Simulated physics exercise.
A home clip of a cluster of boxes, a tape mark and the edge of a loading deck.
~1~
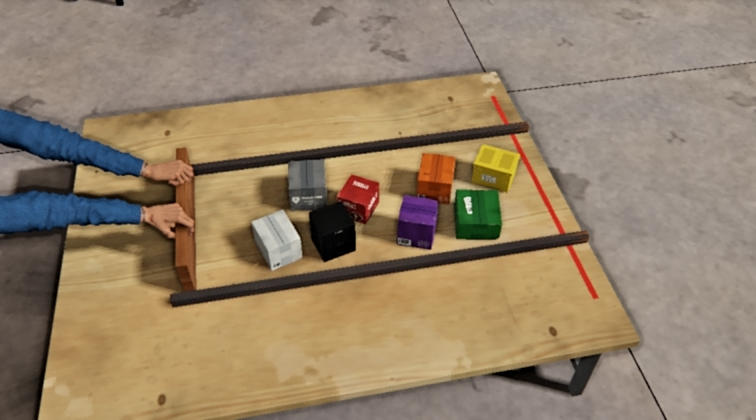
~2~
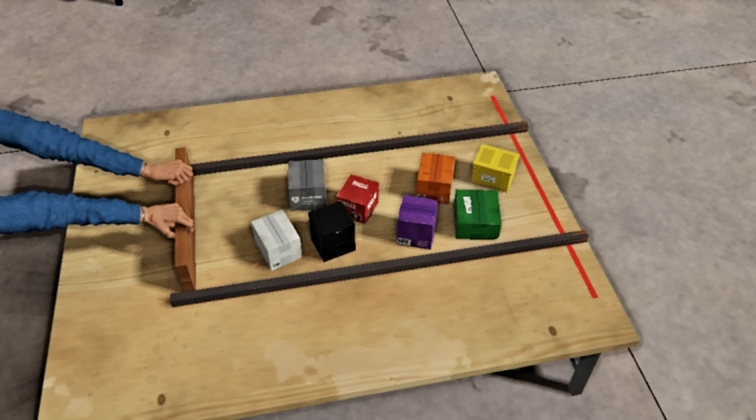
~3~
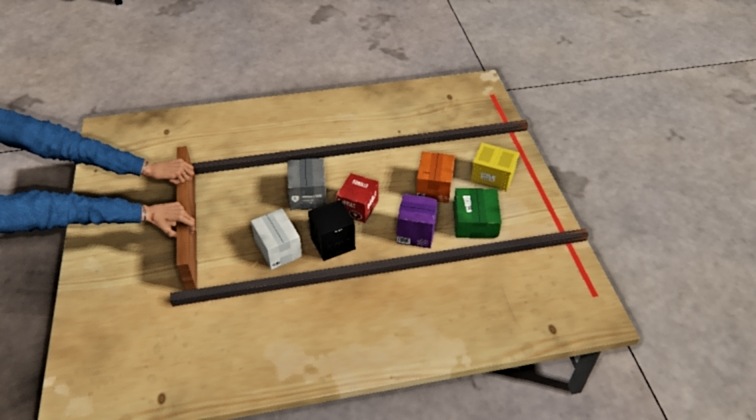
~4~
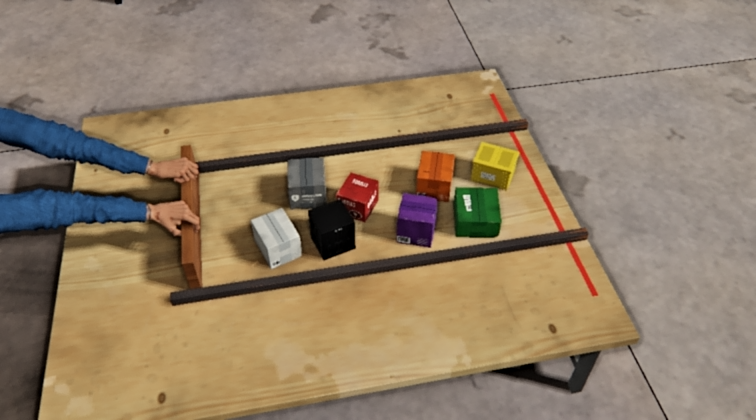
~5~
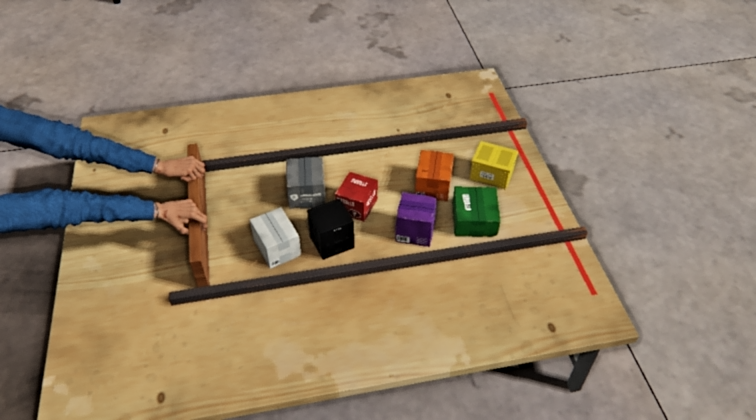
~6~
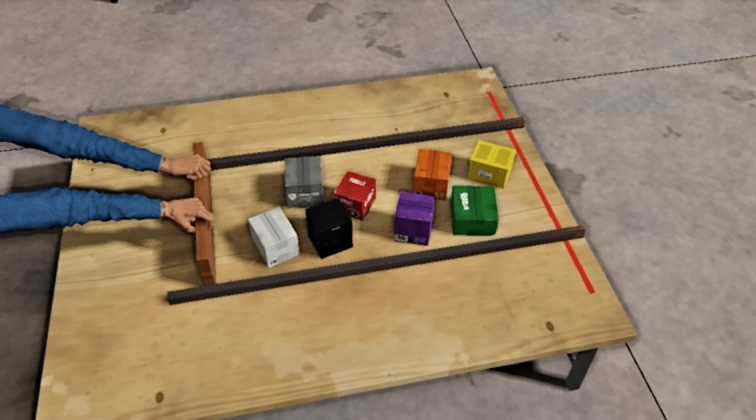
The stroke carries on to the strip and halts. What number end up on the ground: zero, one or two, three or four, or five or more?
In the end the number that fall off is five or more.
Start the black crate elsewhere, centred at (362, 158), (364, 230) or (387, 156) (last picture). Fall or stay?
In that order, it comes down; comes down; falls.
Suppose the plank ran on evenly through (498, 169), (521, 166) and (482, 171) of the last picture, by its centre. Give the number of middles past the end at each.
Place by place, 4, 6 and 3.
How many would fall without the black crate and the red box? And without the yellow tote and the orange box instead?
5 in the first case, 5 in the second.
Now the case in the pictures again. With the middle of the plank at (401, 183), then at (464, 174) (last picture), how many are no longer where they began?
At the one place 8, at the other 8.
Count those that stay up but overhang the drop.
That would be 1.
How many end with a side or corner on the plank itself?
It touches 1.
Soon after, none off yet; yellow tote at rest near (491, 165); green parcel at rest near (474, 210); orange box at rest near (432, 175).
Then, none off yet; yellow tote moved a little near (498, 162); green parcel moved about its own width near (523, 200); orange box moved about its own width near (456, 162).
Further on, one off so far; yellow tote tipped a little near (561, 152); green parcel on the ground near (587, 256); orange box moved well along near (523, 149).
At rest, the number that fall off is five or more; fallen, grey box, black crate, red box, purple box, orange box, green parcel and yellow tote.
